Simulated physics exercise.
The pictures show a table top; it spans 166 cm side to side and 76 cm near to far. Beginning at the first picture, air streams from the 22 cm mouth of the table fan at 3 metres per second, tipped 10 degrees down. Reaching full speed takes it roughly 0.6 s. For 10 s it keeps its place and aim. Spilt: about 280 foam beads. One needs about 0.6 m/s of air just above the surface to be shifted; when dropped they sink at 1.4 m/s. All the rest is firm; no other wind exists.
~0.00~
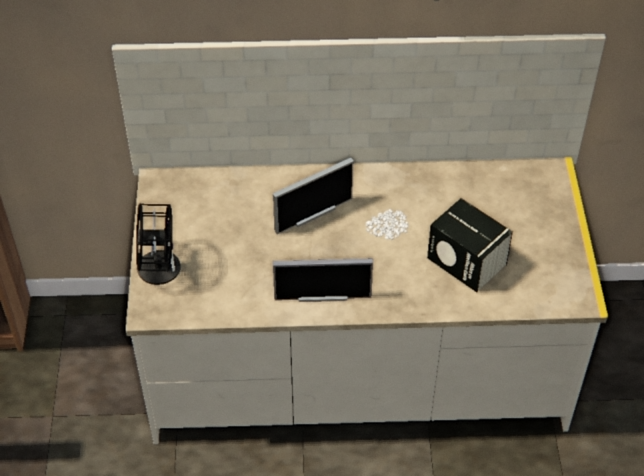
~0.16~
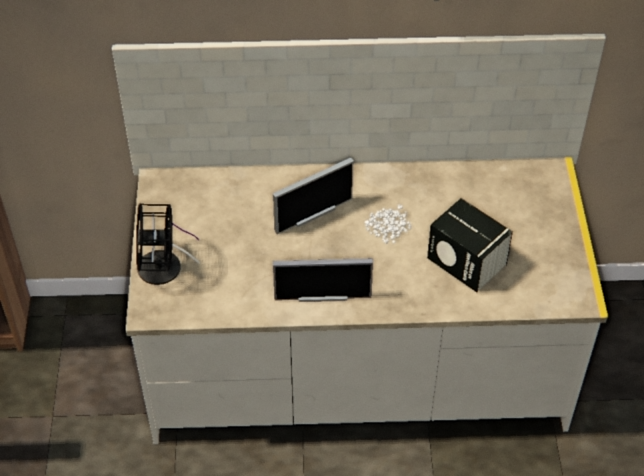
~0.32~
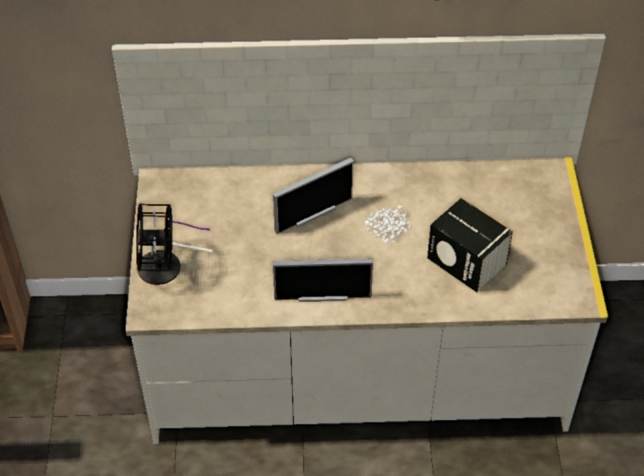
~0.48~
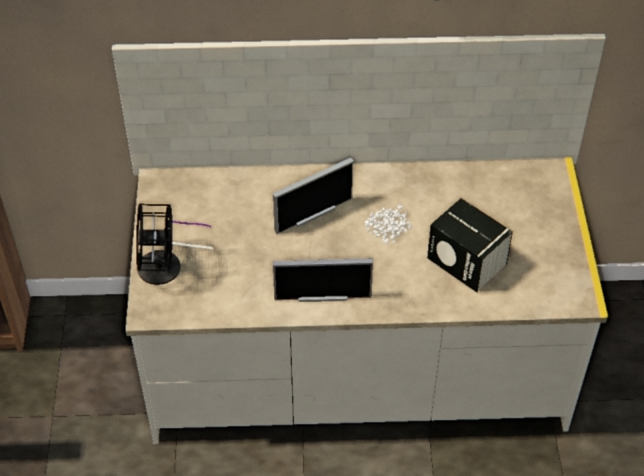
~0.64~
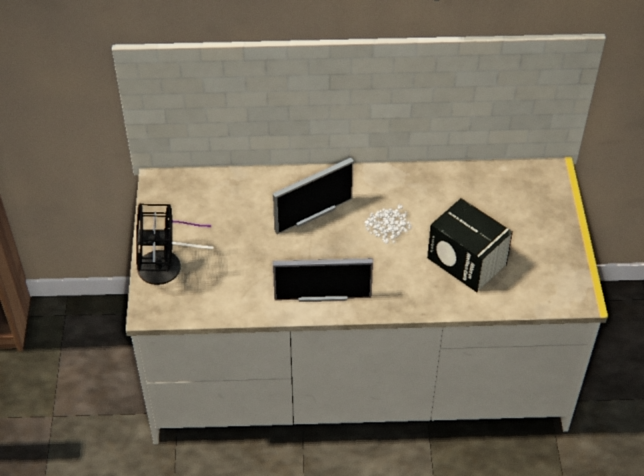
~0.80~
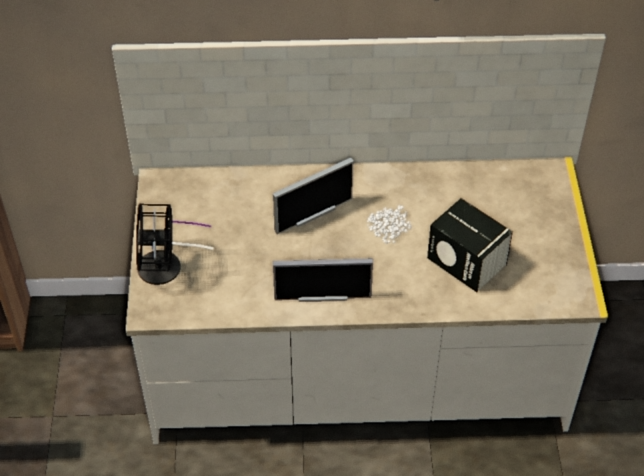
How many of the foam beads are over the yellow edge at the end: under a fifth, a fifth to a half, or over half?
Of the foam beads, more than half end over the yellow edge.
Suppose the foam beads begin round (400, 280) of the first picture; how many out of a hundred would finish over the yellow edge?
0 %.
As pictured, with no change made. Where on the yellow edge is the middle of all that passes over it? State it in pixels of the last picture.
I'd point to somewhere near (573, 165).
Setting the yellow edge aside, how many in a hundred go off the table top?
Estimate: Near 0 %.
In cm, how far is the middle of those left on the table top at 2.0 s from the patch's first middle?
I'd say close to 45 cm.
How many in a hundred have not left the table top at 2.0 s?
Around 50 in a hundred are still there.
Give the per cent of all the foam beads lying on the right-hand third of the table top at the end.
Roughly 0 in a hundred.
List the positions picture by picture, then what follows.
In the first picture, the middle of the foam beads is near (387, 225), none has stirred yet and the mouth of the table fan is at (154, 238).
In the second picture, the middle of the foam beads is near (387, 224), about 1 % have left their places and the yellow edge is centred on (589, 233).
In the third picture, the middle of the foam beads is near (387, 224), about 1 % have left their places, the top of a laptop is at (314, 177) and the top of a book is at (472, 228).
In the fourth picture, the middle of the foam beads is near (387, 224) and about 1 % have left their places.
In the fifth picture, the middle of the foam beads is near (387, 224) and about 1 % have left their places.
In the sixth picture, the middle of the foam beads is near (387, 224) and about 1 % have left their places.
After 2.0 s, 59 % are on the move or not yet settled, 50 % are over the yellow edge; the middle of those still in play is near (475, 162).
After 3.2 s, 29 % are on the move or not yet settled, 82 % are over the yellow edge; the middle of those still in play is near (531, 160).
After 5.5 s, 0 % are on the move or not yet settled, 100 % are over the yellow edge.
After 10.0 s, at the end, 100 % are over the yellow edge.
